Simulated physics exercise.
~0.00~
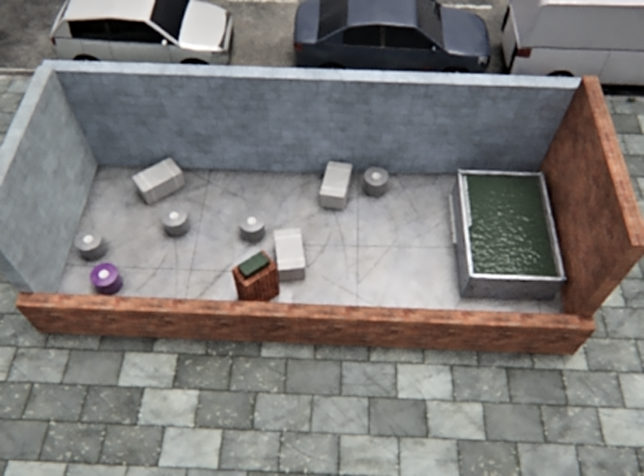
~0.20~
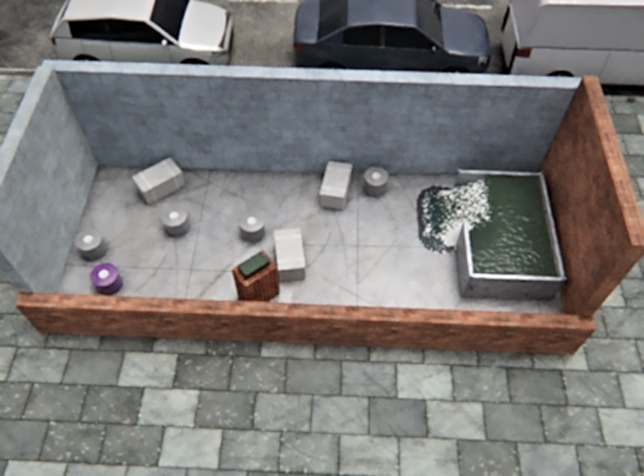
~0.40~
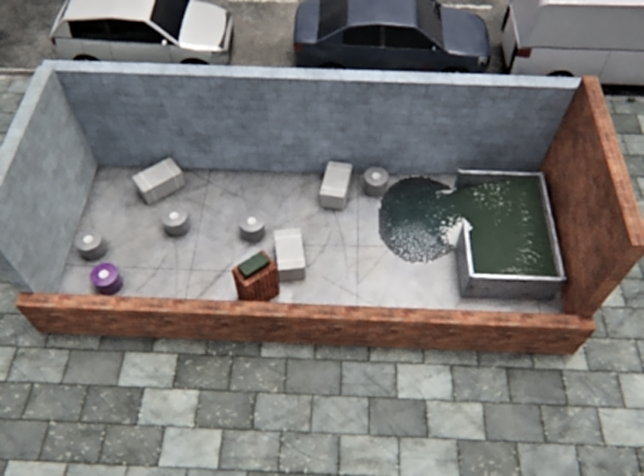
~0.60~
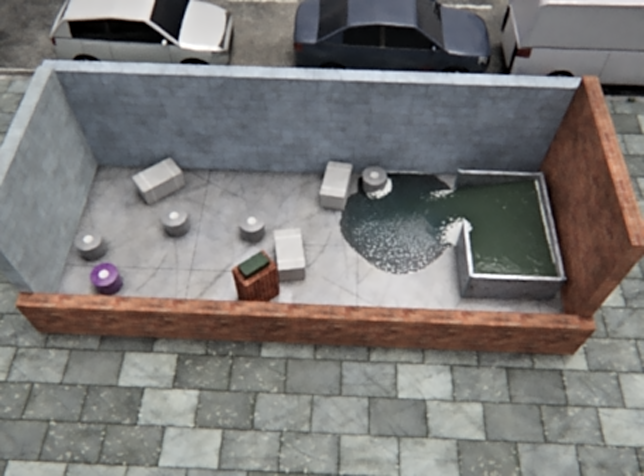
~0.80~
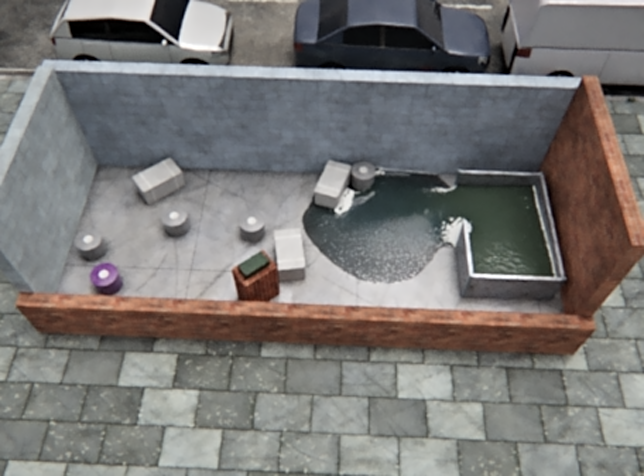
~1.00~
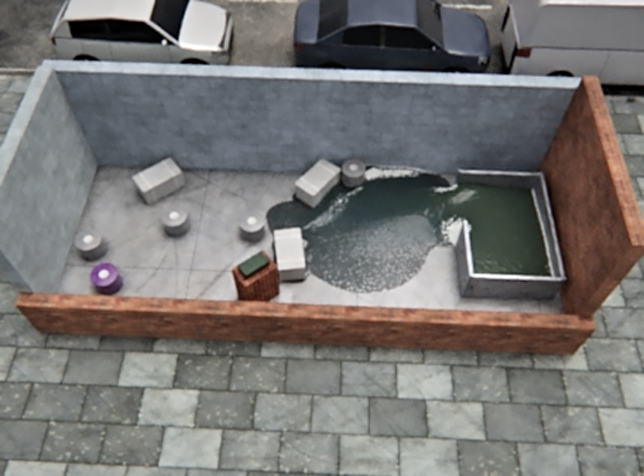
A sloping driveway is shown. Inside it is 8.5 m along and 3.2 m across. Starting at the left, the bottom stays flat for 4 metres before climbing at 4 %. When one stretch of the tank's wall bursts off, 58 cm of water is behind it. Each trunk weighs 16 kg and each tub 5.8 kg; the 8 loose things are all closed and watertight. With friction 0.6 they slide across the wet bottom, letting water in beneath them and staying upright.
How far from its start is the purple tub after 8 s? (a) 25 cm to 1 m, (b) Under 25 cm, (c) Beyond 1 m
Option c: Beyond 1 m.
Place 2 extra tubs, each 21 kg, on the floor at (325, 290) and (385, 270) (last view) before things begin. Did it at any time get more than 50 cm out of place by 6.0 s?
First smaller, then smaller.
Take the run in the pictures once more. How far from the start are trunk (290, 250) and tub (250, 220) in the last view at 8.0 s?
First: 100 cm. Second: 60 cm.
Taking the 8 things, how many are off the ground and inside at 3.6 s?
At that moment it comes to 7.
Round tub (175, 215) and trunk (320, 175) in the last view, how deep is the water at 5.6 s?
16 and 13 cm.
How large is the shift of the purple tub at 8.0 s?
It's about 350 cm away.
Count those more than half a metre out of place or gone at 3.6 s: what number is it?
I get 7.
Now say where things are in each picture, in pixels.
The first frame shows the purple tub at (104, 274) rests on the ground; water covers 2.9 m2; 0 of 8 have shifted.
The second frame shows the purple tub at (104, 274) rests on the ground; 3.8 m2 under water; 0 of 8 have shifted.
The third frame shows the purple tub at (104, 274), on the bottom; 5.1 m2 under water; 0 of 8 have shifted.
The fourth frame shows the purple tub at (104, 274), on the bottom; water covers 6.5 m2; 0 of 8 have shifted.
The fifth frame shows the purple tub at (104, 274), on the bottom; water covers 7.8 m2; 2 of 8 have shifted.
The sixth frame shows the purple tub at (104, 274) rests on the ground; water covers 9.3 m2; 2 of 8 have shifted.
After 1.6 s the purple tub is near (104, 274), 0.0 m from its start, aground; 1 afloat.
After 3.6 s the purple tub is near (78, 288), 0.4 m from its start, afloat; 7 afloat.
After 5.6 s the purple tub is near (162, 282), 1.0 m from its start, afloat; 8 afloat.
After 8.0 s the purple tub is near (316, 224), 3.7 m from its start, afloat; 8 afloat.
